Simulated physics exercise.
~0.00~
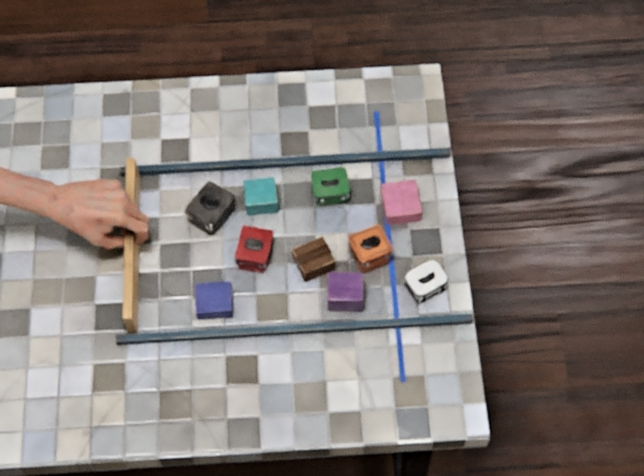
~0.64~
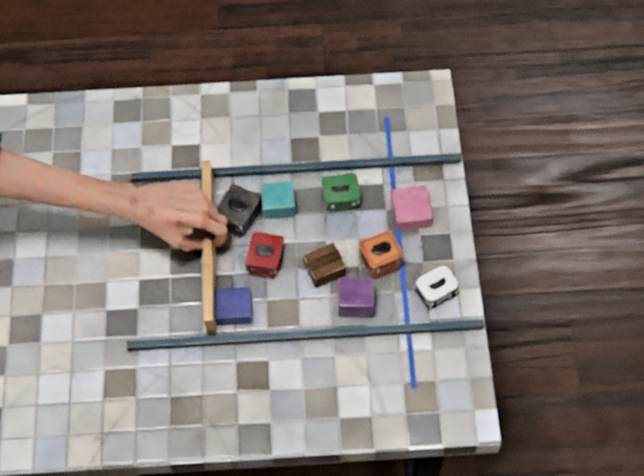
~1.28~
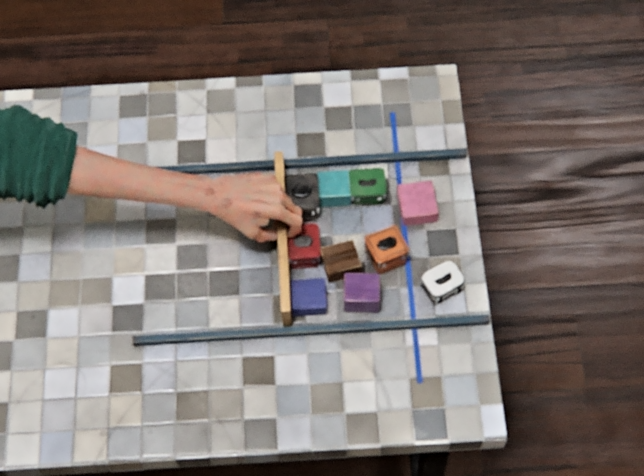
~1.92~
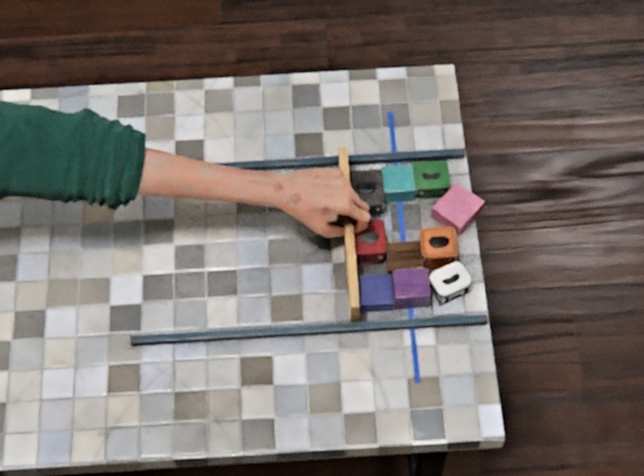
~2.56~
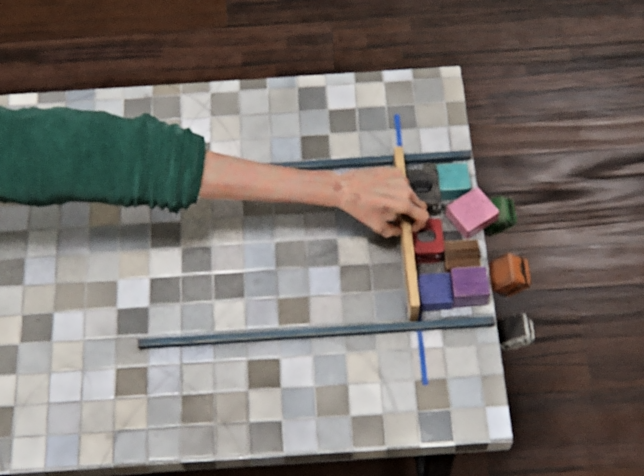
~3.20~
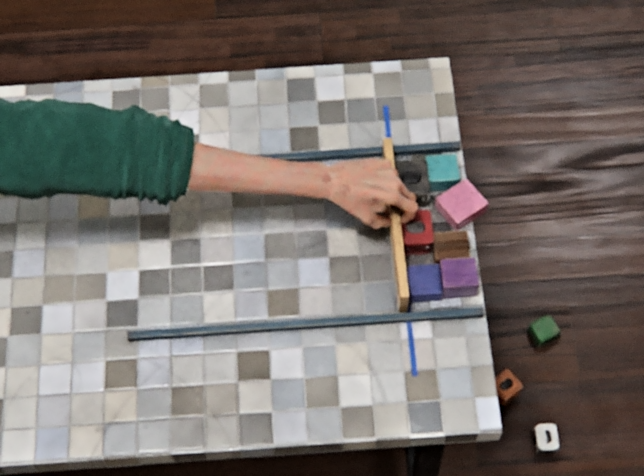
On a tiled tabletop, a hand slid an upright wooden board rightward between two rails, gathering colorful little blocks and pushing them toward the edge until it reached the blue tape, where the green, orange and white ones dropped to the floor and the rest stayed on.
